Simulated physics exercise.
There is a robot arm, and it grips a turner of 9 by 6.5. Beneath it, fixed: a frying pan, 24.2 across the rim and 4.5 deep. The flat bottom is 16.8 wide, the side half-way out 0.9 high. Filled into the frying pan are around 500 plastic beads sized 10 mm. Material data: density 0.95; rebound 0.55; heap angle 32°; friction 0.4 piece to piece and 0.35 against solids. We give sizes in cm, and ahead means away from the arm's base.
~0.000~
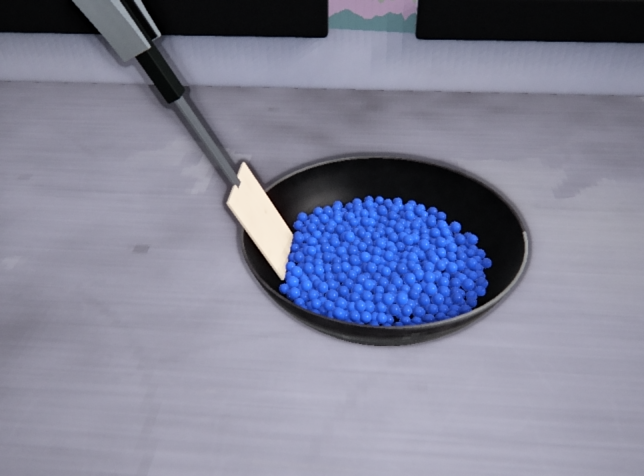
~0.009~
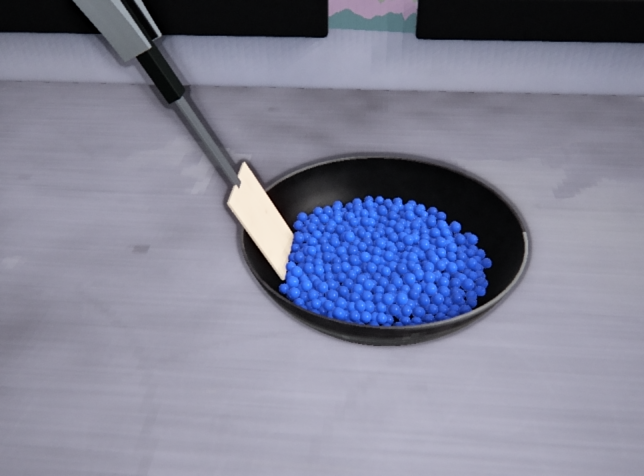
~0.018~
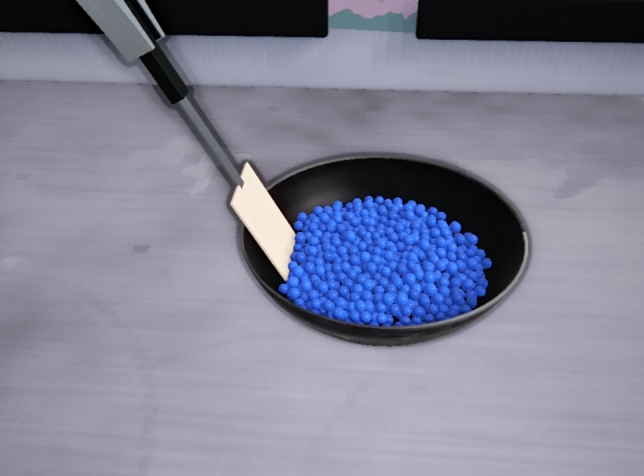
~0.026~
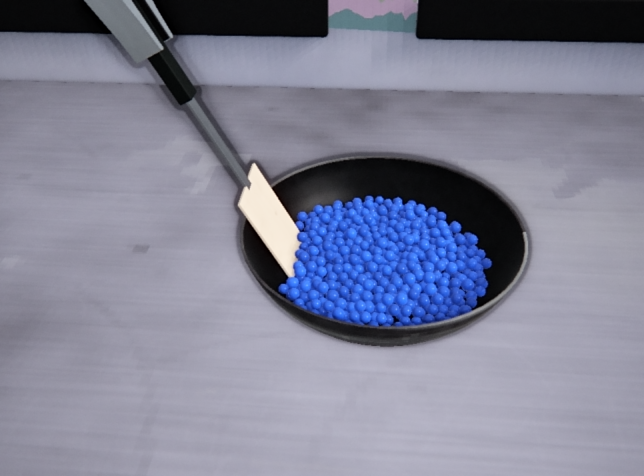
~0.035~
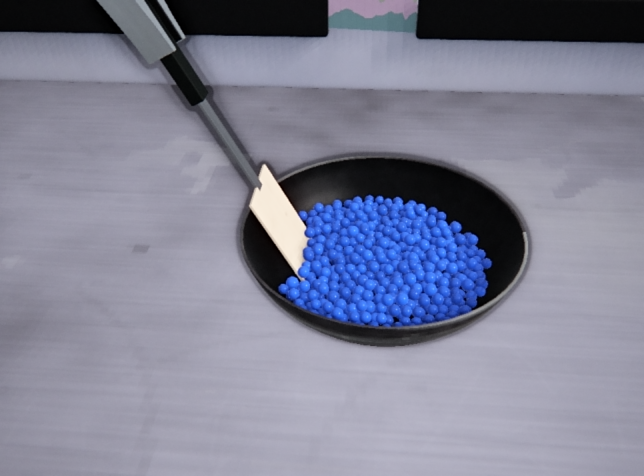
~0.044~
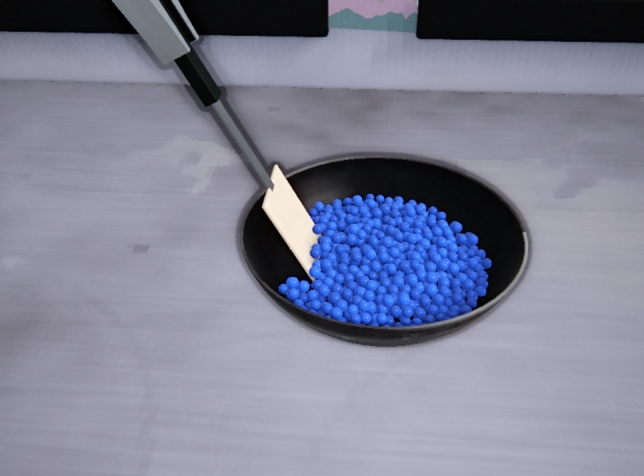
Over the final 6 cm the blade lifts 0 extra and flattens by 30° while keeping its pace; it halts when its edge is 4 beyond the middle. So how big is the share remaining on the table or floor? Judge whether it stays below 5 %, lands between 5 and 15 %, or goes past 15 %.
It stays below 5 %.
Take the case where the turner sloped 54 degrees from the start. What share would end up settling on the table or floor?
It would be near 0 per cent.
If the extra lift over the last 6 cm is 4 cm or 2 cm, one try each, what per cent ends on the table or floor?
It works out to some 5 per cent for the first setting and some 5 per cent for the second.
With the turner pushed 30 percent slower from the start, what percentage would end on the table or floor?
Approx. 0 per cent.
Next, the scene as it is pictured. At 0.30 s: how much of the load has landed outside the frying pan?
I'd say close to 2 in a hundred.
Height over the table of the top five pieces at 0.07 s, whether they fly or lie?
I'd put them at about 4 centimetres above the table.
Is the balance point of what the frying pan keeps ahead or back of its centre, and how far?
4.0 cm ahead.
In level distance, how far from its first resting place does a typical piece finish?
I'd put it at close to 3 centimetres.
After 0.07 s, sloping 62°, highest piece 5 above the table; 496 in the frying pan.
After 0.09 s, sloping 52°, highest piece 6 above the table; 496 in the frying pan.
After 0.30 s, sloping 33°, highest piece 4 above the table; 490 in the frying pan, 5 on the table or floor, 1 on the blade or in flight.
After 1.35 s, sloping 33°, highest piece 4 above the table; 490 in the frying pan, 6 on the table or floor.
At rest, 490 in the frying pan, 6 on the table or floor. That is 1 % on the table or floor.
